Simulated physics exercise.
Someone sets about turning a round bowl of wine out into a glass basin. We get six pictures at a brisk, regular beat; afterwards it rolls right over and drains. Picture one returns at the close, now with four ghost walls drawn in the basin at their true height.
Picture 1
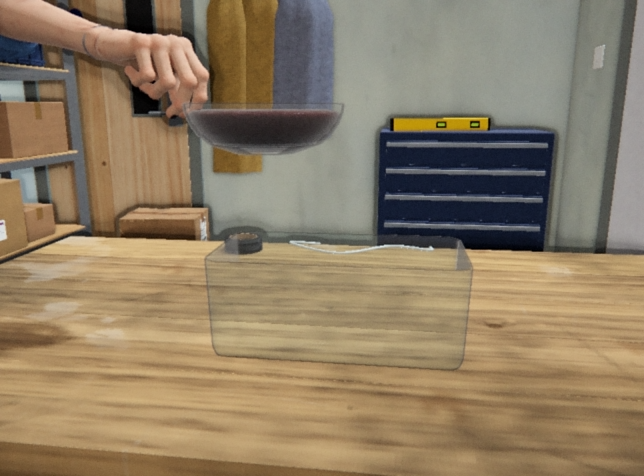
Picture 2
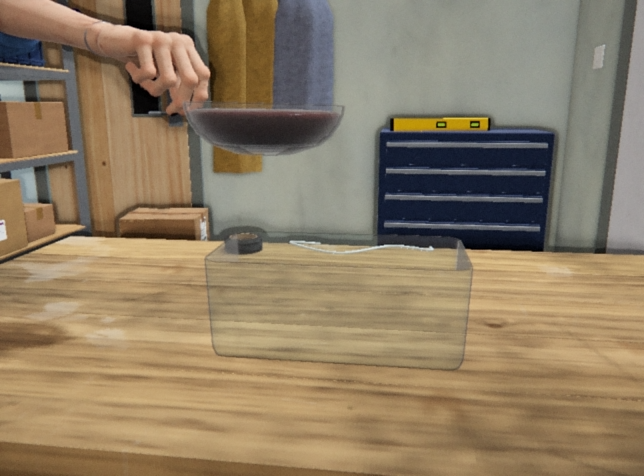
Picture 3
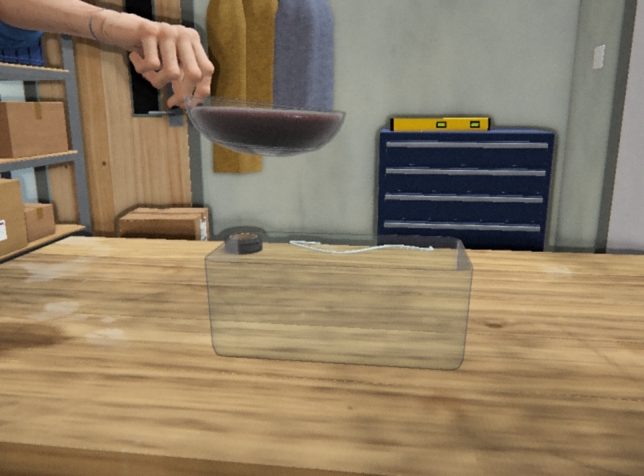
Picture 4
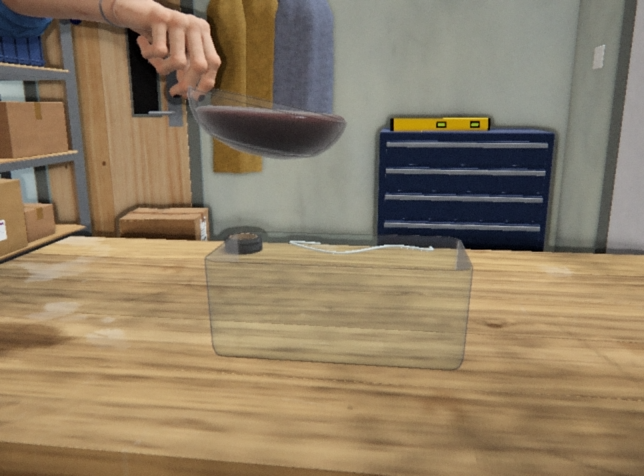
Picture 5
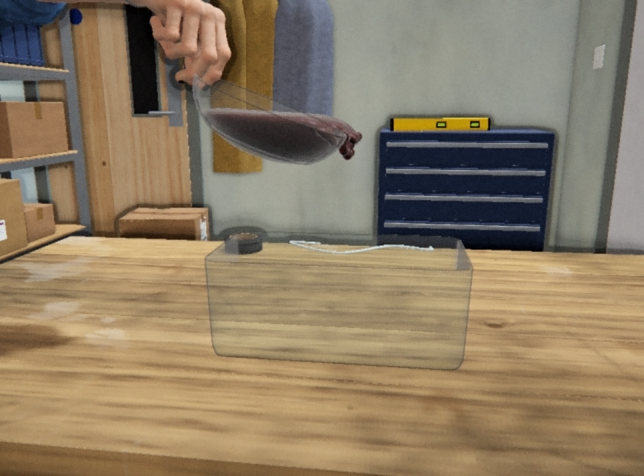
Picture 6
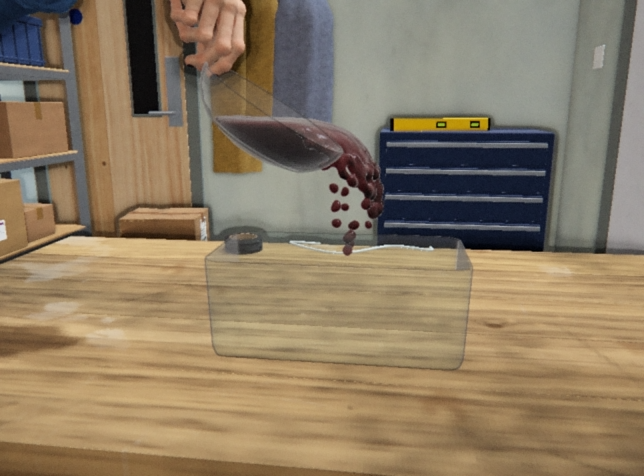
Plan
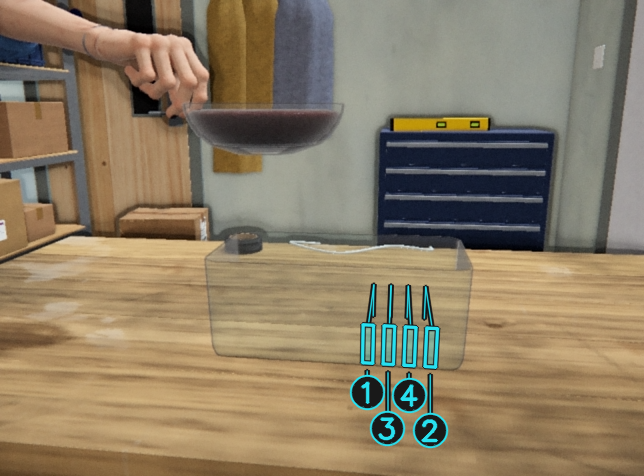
To begin with, a hand at the upper left holds a round glass bowl of dark red wine level above a clear rectangular basin on a wooden table. The hand rises and tilts the bowl gradually down to the right, and wine slips over the lip, then streams downward in scattered drops.
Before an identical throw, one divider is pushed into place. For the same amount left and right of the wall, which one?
Choose 3.
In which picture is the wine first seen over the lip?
In picture 4.
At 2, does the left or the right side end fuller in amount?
More ends on the left.
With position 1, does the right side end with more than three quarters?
No.
In cyan, 1 at (367, 370); 2 at (430, 374); 3 at (387, 372); 4 at (409, 373).
Choosing 1, about 31 % ends left of the wall and 66 % right of it; 3 % is lost outside.
Choosing 2, about 90 % ends left of the wall and 4 % right of it; 5 % is lost outside.
Choosing 3, about 50 % ends left of the wall and 47 % right of it; 3 % is lost outside.
Choosing 4, about 70 % ends left of the wall and 26 % right of it; 4 % is lost outside.
